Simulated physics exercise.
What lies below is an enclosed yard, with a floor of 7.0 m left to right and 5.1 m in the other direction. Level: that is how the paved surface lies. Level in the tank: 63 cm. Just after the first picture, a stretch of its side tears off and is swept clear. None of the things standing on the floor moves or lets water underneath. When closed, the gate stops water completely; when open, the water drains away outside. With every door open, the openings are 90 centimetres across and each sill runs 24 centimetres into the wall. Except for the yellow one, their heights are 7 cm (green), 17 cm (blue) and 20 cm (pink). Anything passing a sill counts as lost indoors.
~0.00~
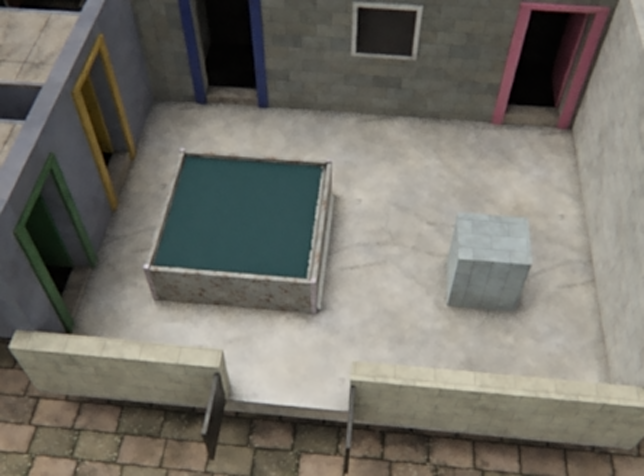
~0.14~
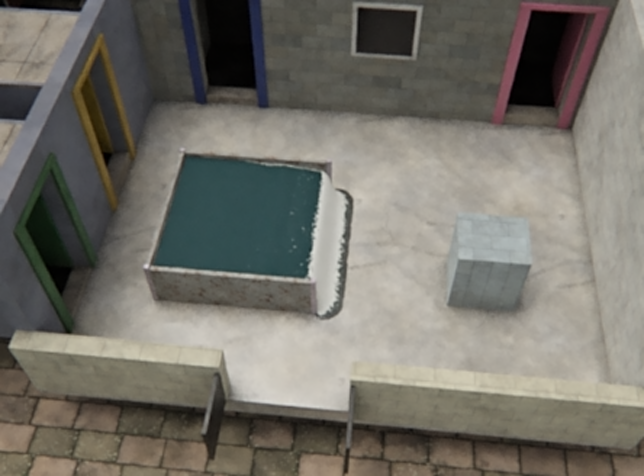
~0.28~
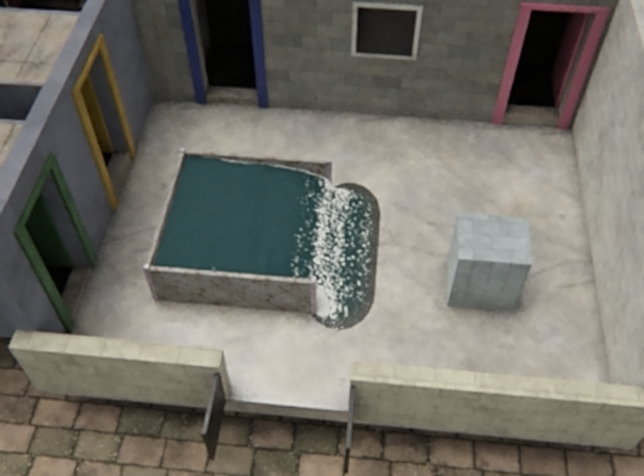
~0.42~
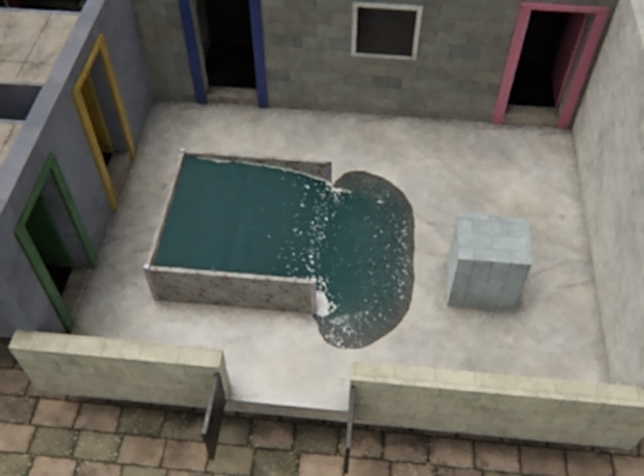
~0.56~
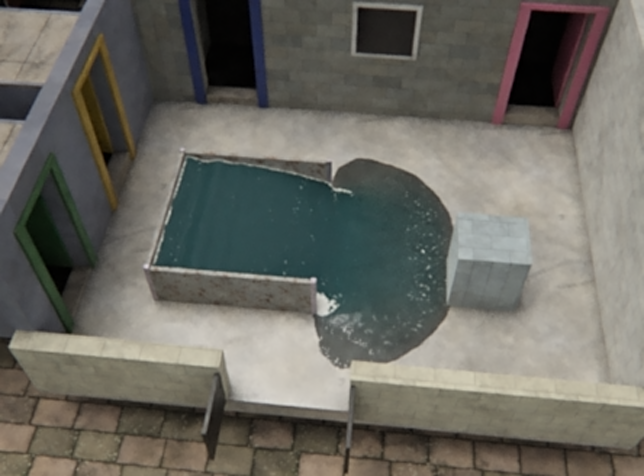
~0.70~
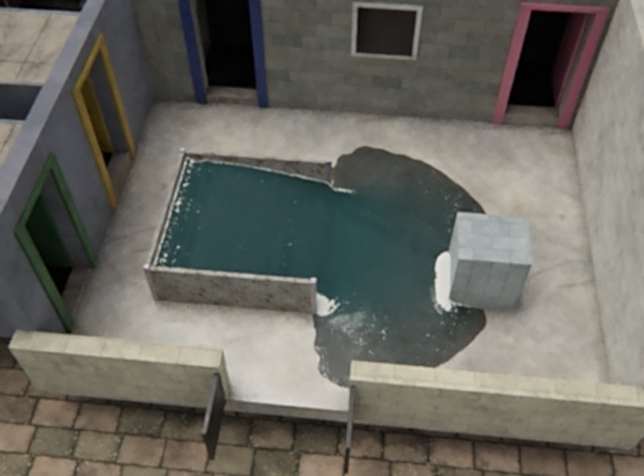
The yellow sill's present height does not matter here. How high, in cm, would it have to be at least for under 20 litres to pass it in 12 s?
At least about 8 cm.
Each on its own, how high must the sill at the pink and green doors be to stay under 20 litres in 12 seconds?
You'd want about 26 centimetres at pink and about 7.5 centimetres at green.
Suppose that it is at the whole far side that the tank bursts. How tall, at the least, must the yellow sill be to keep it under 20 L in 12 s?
Minimum height: Approx. 8.5 cm.
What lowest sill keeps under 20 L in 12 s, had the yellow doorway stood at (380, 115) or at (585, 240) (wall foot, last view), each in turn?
Minimums: About 8.0 cm and 22 cm.
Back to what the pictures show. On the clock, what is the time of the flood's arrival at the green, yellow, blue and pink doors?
Green 6.0 seconds, yellow 6.5 seconds, blue 5.0 seconds, pink 2.0 seconds.
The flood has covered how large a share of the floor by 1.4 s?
I'd say near 45 percent is wet.
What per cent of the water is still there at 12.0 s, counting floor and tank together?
Roughly 90 per cent of the water.
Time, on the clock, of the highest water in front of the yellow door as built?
Approximately 8.0 s.
After 1.4 s water covers 45 % of the floor, deepest (40 cm) near (442, 271); it has not reached the yellow door.
After 3.0 s water covers 55 % of the floor, deepest (36 cm) near (565, 137); it has not reached the yellow door.
After 12.0 s water covers 100 % of the floor, deepest (14 cm) near (58, 365); 8 cm at the yellow door, 0 litres in over its 20 cm sill.
At the yellow door as built, the water arrived by 6.7 s and peaked near 13 cm at 7.8 s.
With a sill of 7 cm, 30 litres would have come in within the 12 s; with 9.5 cm, 9 litres. So under 20 litres takes about 8 cm.
